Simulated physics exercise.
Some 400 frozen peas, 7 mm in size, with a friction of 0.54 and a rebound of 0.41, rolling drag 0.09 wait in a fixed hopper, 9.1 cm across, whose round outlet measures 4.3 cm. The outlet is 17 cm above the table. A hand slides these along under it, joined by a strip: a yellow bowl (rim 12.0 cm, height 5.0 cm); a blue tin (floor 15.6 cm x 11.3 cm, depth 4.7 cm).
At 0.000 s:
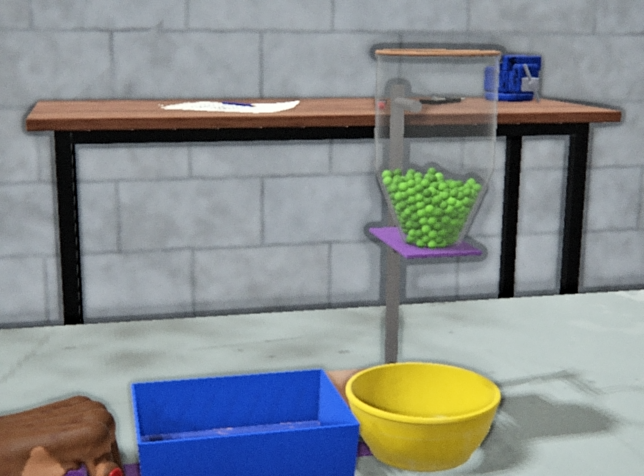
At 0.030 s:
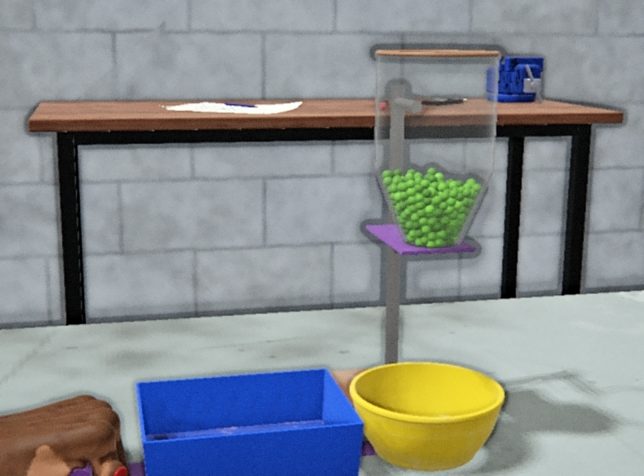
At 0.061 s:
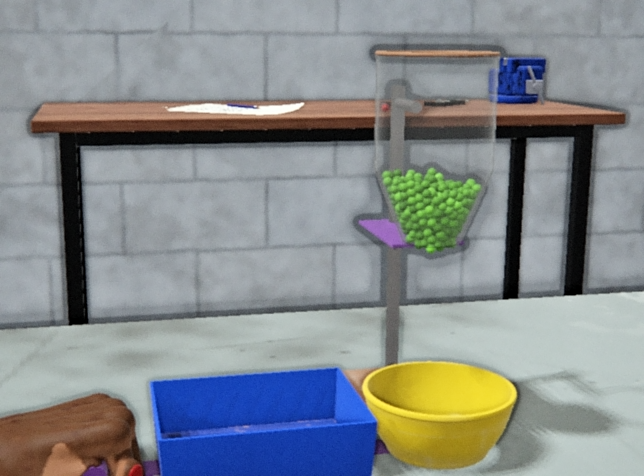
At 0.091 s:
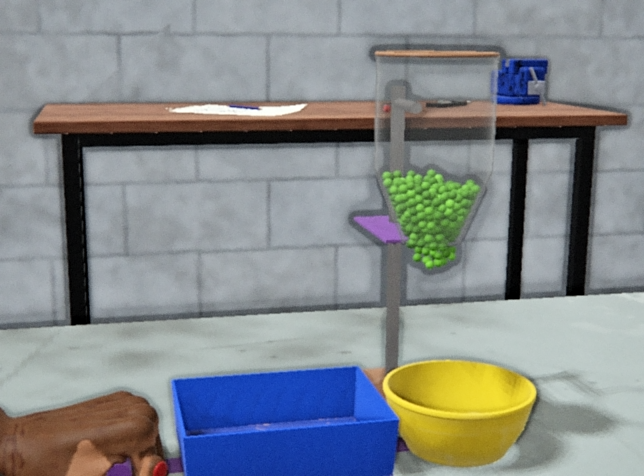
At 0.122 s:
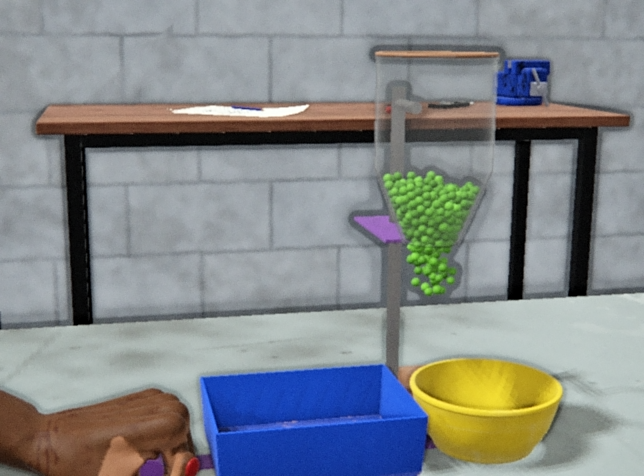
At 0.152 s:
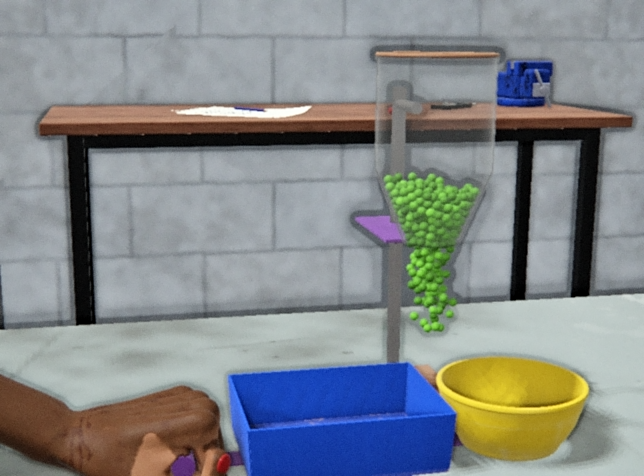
Bright green peas sit in a clear funnel-like container on a grey post, seen from the front and slightly above, with a pale tabletop below and a wooden bench before a grey block wall. A purple plate under the container slides left, and the peas pour downward in a narrowing stream. Meanwhile, a hand at lower left pushes a blue tin and yellow bowl rightward together.
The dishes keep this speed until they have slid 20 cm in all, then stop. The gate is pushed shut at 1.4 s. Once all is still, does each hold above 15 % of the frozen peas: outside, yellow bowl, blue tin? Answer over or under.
Outside everything: Under; in the yellow bowl: Under; in the blue tin: Over.
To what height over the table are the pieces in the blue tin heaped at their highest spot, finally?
Some 2.5 cm.
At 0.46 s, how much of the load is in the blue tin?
About 85 per cent by then.
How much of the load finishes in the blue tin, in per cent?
About 100 per cent.
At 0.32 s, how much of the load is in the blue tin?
About 45 per cent by then.
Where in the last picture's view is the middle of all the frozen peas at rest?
At about (448, 431).
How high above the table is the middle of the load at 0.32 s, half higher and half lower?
About 12 cm.
After 0.32 s, blue tin 45 %, hopper 30 %, in the air 25 %; middle of all pieces on or above the table near (435, 322).
Then, at 0.46 s, blue tin 85 %, in the air 15 %; middle of all pieces on or above the table near (443, 400).
After 0.59 s, blue tin 100 %; middle of all pieces on or above the table near (453, 428).
Then, at 0.71 s, blue tin 100 %; middle of all pieces on or above the table near (457, 428).
In the end, at 2.0 s, blue tin 100 %, hopper 0 %, outside 0 %, yellow bowl 0 %.
